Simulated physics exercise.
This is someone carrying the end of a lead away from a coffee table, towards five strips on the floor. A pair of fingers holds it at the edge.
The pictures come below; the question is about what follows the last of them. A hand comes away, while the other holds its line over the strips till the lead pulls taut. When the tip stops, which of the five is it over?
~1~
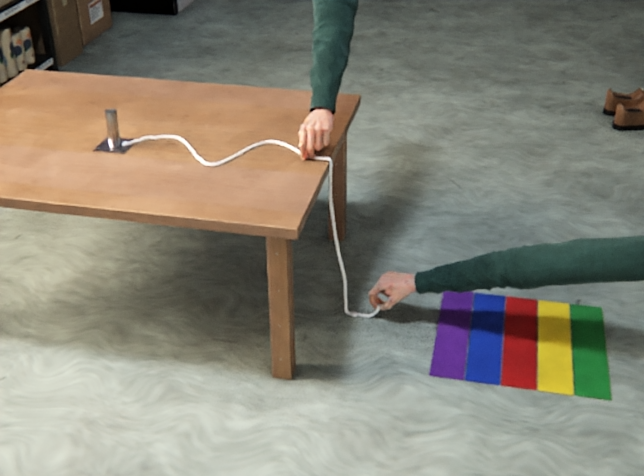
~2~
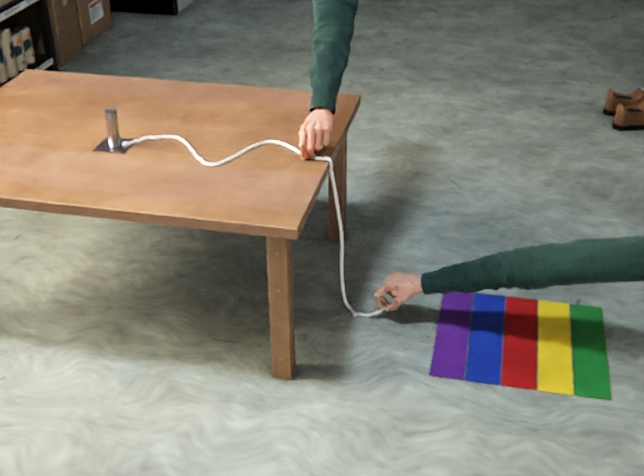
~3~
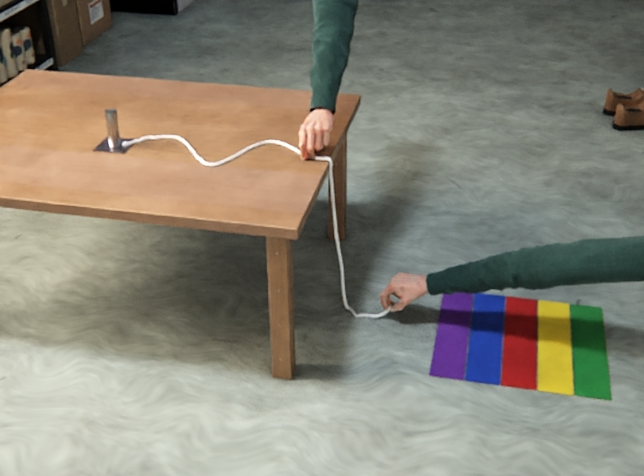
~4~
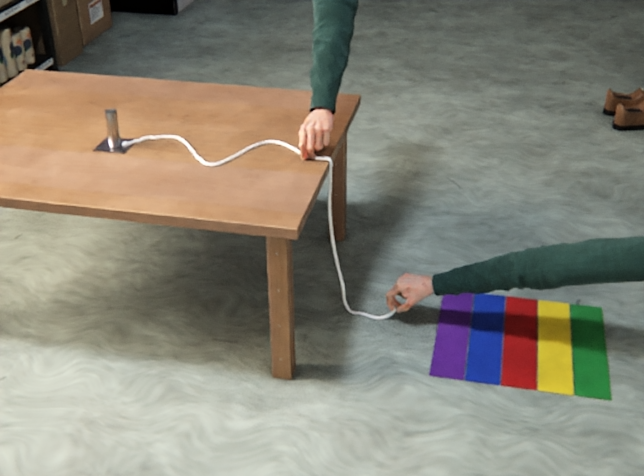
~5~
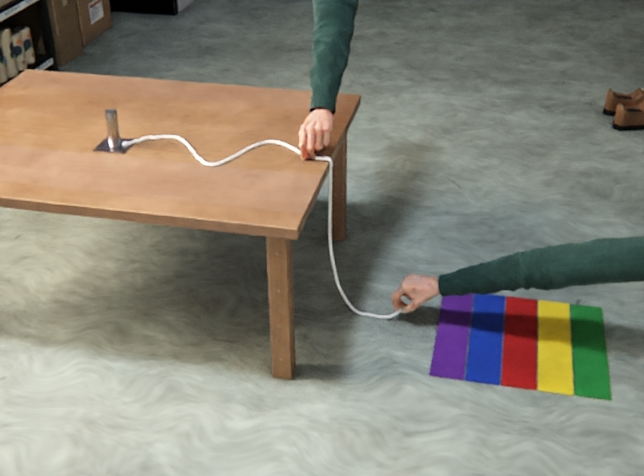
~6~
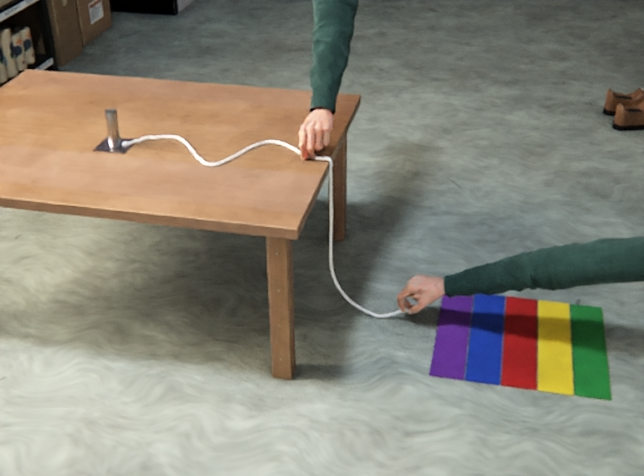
The green one.
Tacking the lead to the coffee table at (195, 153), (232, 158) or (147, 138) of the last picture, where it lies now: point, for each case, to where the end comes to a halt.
Result per try (px, approx.): (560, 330); (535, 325); (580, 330).
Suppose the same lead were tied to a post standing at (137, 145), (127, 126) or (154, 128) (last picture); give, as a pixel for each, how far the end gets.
The places come out near (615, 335), (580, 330) and (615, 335).
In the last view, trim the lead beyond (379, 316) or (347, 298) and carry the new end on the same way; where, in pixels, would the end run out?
It would end up close to (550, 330), then close to (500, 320).
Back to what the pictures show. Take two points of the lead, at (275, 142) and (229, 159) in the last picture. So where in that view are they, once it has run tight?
The first at (336, 169), the second at (276, 157).
Soon after, end near (532, 326); over red.
Then, end near (569, 330); over yellow.
At full stretch, end near (591, 333); over green. Over green.
